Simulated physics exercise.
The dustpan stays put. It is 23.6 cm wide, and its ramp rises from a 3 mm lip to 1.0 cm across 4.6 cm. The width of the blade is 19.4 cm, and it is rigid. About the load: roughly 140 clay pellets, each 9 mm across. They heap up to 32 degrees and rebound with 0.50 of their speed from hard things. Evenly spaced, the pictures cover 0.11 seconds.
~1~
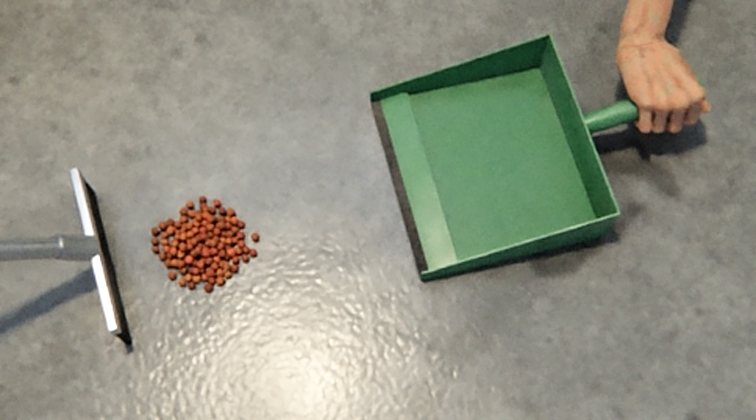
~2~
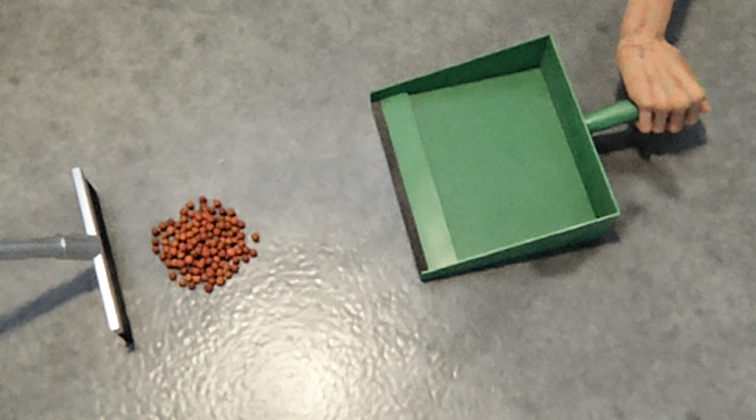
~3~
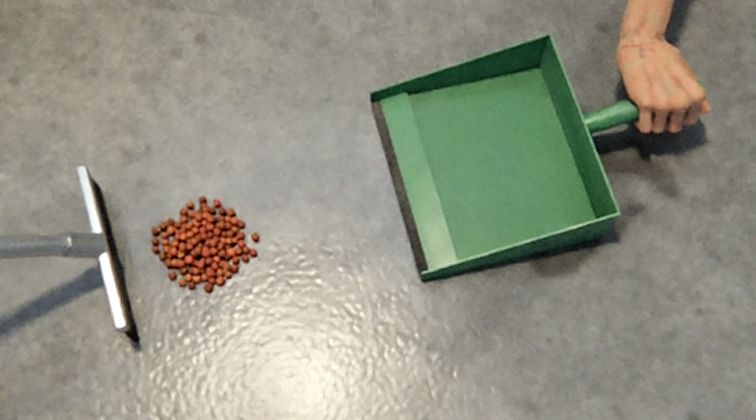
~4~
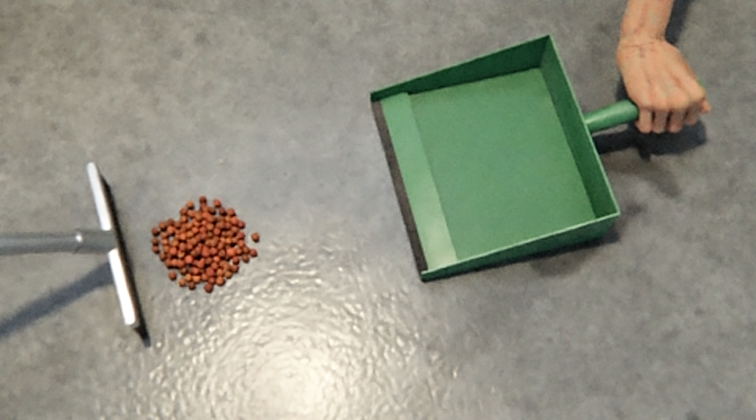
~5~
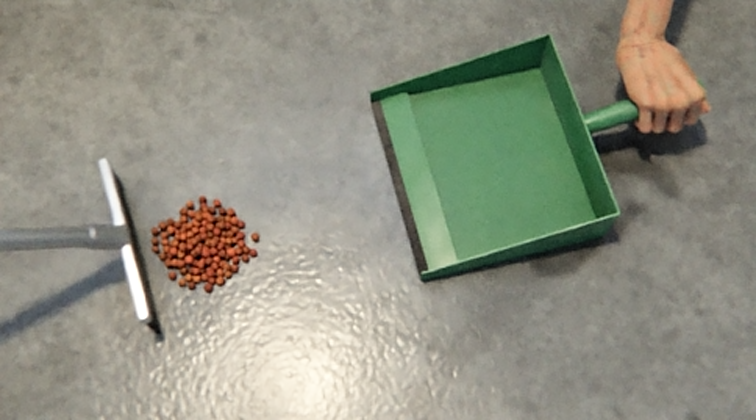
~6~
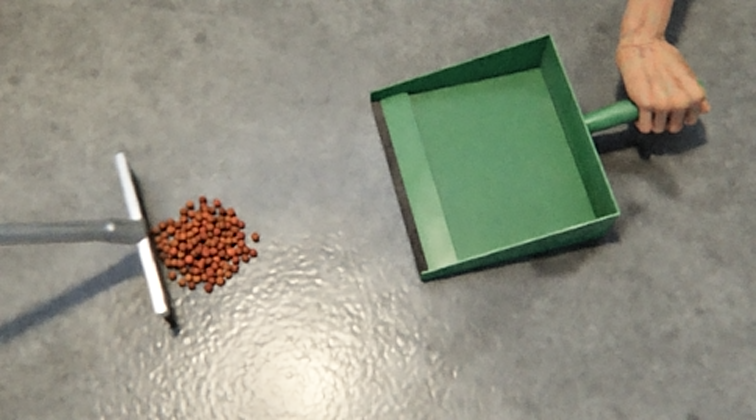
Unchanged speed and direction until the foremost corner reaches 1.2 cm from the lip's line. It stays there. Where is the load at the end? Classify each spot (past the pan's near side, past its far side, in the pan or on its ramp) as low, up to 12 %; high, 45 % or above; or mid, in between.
Near side low, far side low, pan high.
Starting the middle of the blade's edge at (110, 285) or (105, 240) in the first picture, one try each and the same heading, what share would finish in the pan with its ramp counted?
First try about 50 per cent, second about 45 per cent.
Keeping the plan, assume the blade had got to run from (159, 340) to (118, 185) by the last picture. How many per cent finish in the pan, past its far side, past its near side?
Per cent by place - pan 5, far side 0, near side 20.
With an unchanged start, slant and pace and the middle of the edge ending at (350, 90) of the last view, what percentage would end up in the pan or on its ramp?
Roughly 25 %.
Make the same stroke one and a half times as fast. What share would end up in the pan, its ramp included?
About 50 per cent.
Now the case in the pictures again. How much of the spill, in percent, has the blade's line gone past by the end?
Around 5 in a hundred.
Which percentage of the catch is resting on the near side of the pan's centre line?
30 per cent.
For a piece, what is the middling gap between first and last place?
Somewhere around 26 centimetres.
Then, 0.17 s after the last picture, middle of the blade 15 cm from the lip; 0 % over the lip, far side 0 %, near side 0 %.
Then, 0.29 s after the last picture, middle of the blade 6 cm from the lip; 0 % over the lip, far side 0 %, near side 5 %.
Then, 0.53 s after the last picture, middle of the blade 2 cm from the lip; 55 % over the lip, far side 5 %, near side 5 %.
In the end, near side 5 %, far side 5 %, pan 50 %, in front of the lip or behind the blade 40 %.
